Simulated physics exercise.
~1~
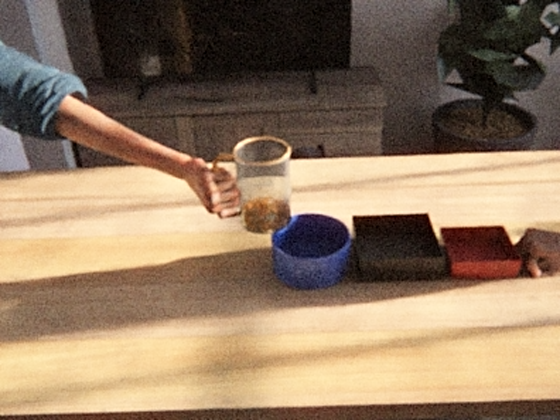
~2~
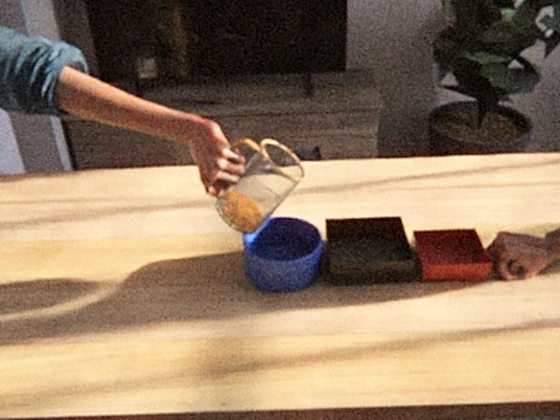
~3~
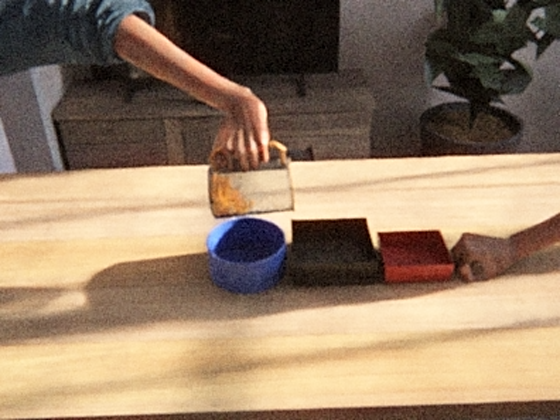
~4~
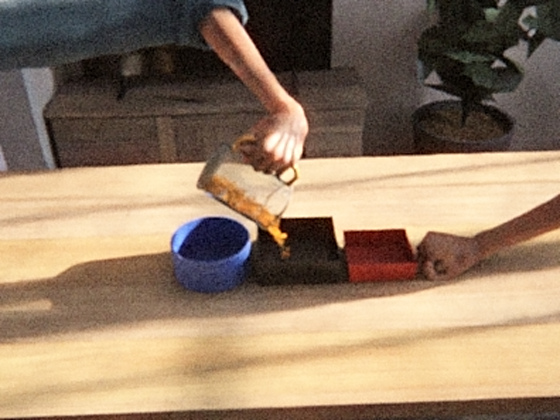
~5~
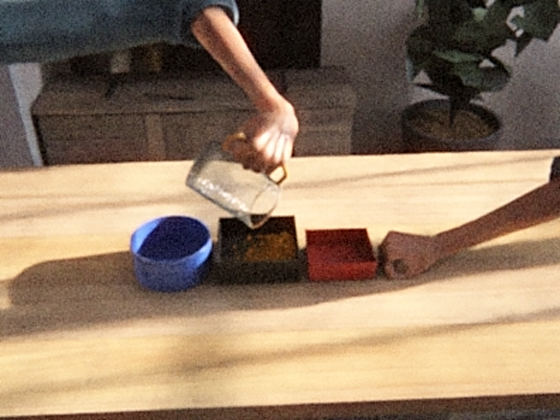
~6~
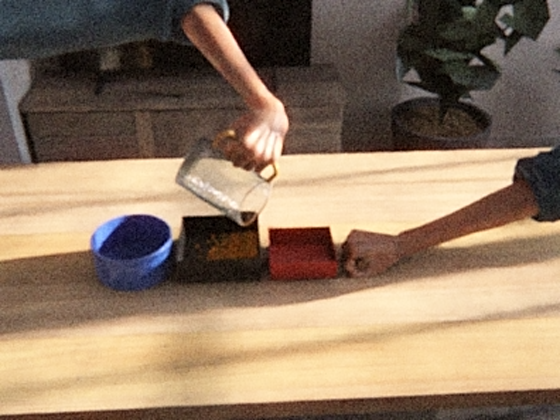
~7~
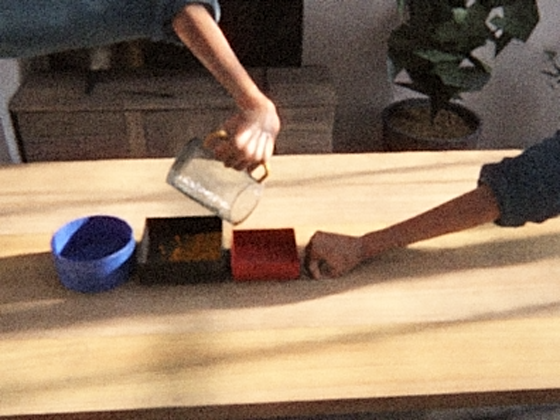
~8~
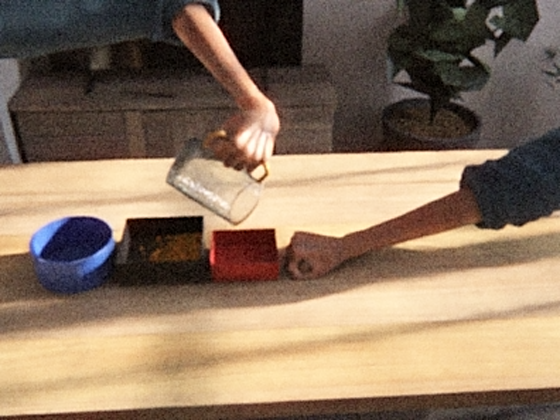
The video shows a hand tipping a glass jug of orange-yellow kernels above a wooden table while another hand pushes a joined blue pot, black tin and red tin leftward; the kernels pour into the black tin, leaving the jug empty and the other two containers without any.
